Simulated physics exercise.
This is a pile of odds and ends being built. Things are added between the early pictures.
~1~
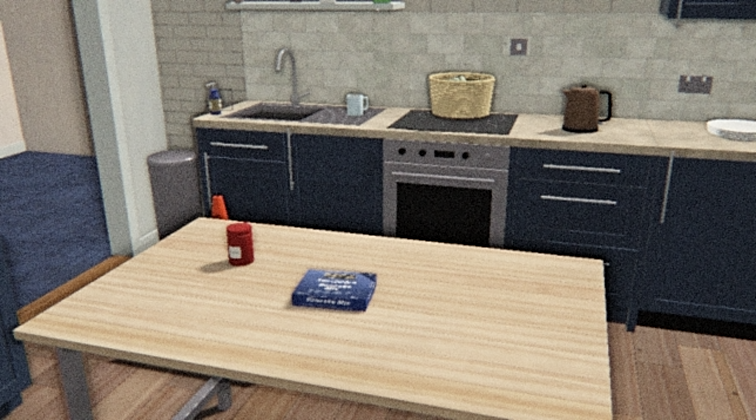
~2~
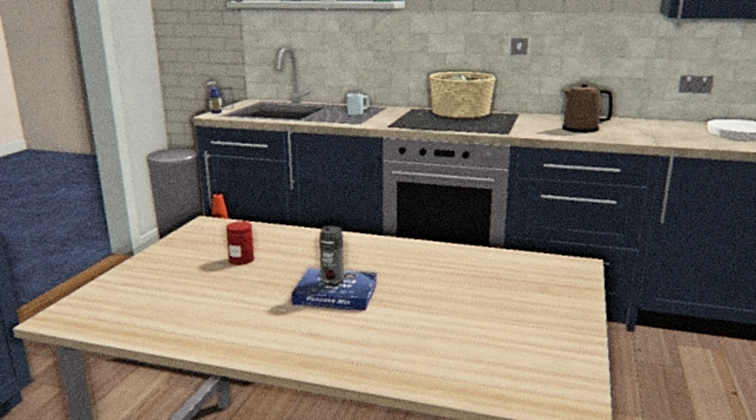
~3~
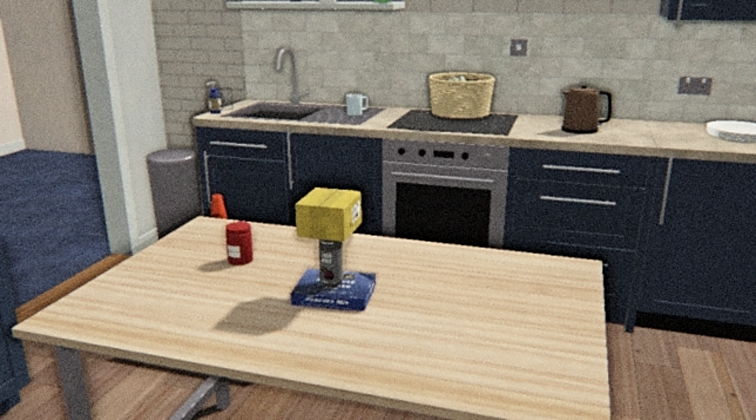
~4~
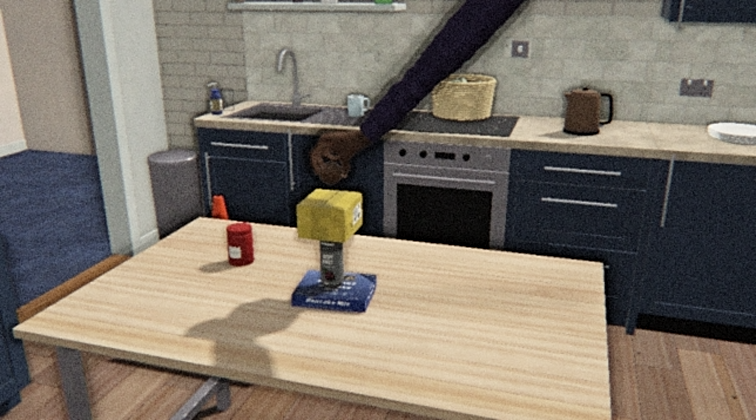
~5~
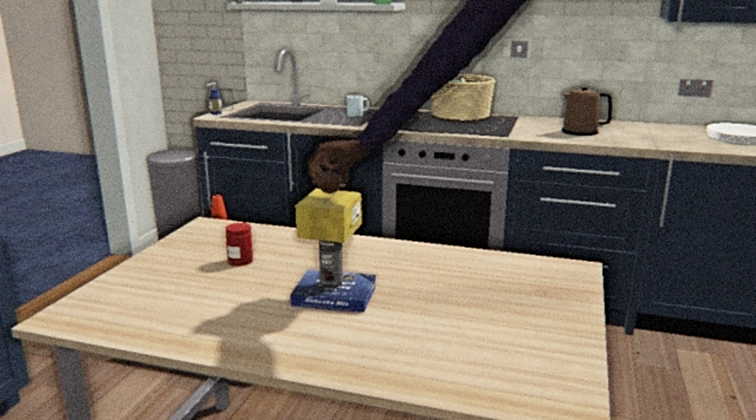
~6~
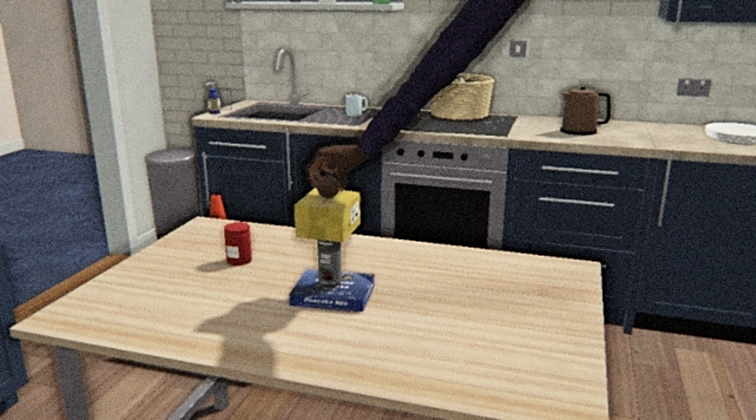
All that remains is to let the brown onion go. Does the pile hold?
Here the pile holds.
Then, 0.50 s past the last view, nothing moves.
Then, 1.20 s past the last view, brown onion resting near (328, 187).
Finally, all 5 still in place. Final places as the last picture's camera would see them, brown onion near (328, 187). The pile keeps its balance.
